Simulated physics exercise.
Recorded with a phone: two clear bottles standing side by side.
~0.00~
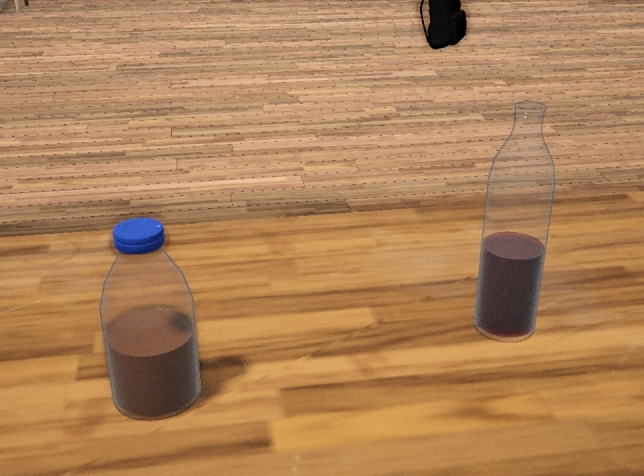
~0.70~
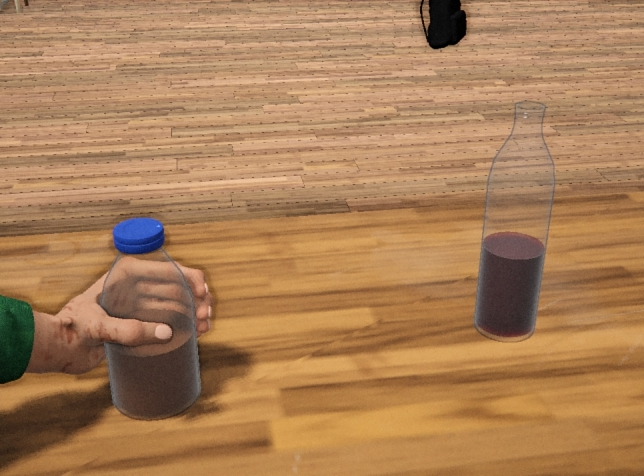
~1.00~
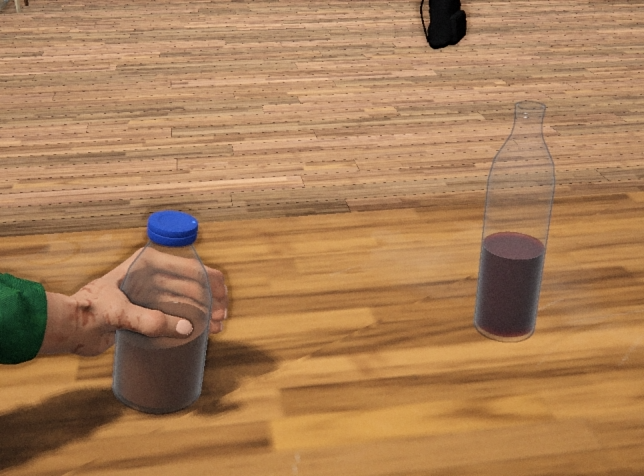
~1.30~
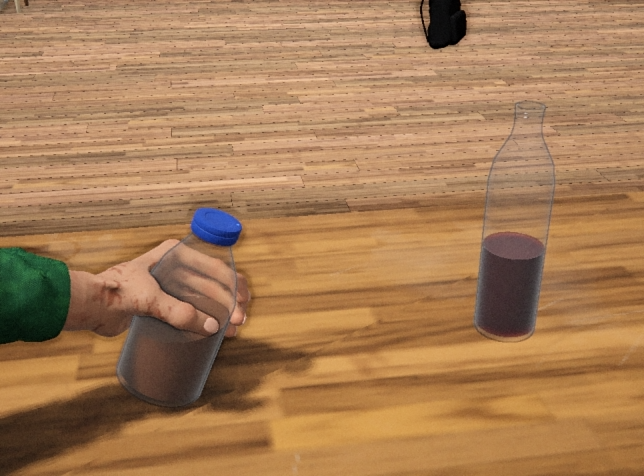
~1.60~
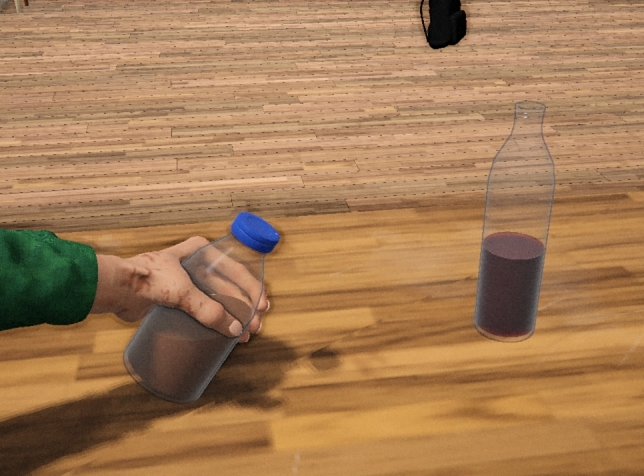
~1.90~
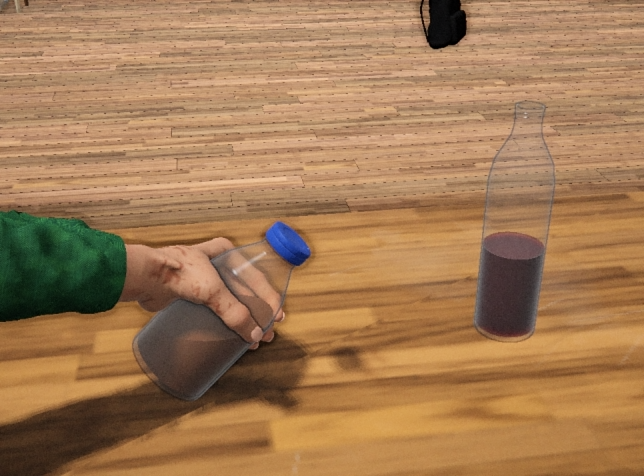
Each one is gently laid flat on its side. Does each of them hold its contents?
Left: Yes; right: No.
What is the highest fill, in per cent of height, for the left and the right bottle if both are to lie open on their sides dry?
Roughly 20 percent, then 24 percent.
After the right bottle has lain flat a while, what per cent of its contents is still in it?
About 65 percent.
Around 2.6 s, the left bottle is nearly down; left bottle, no leak.
Around 3.6 s, the left bottle lies flat; left bottle, no leak.
Around 6.5 s, both lie flat; left bottle, no leak; right bottle, it leaks.
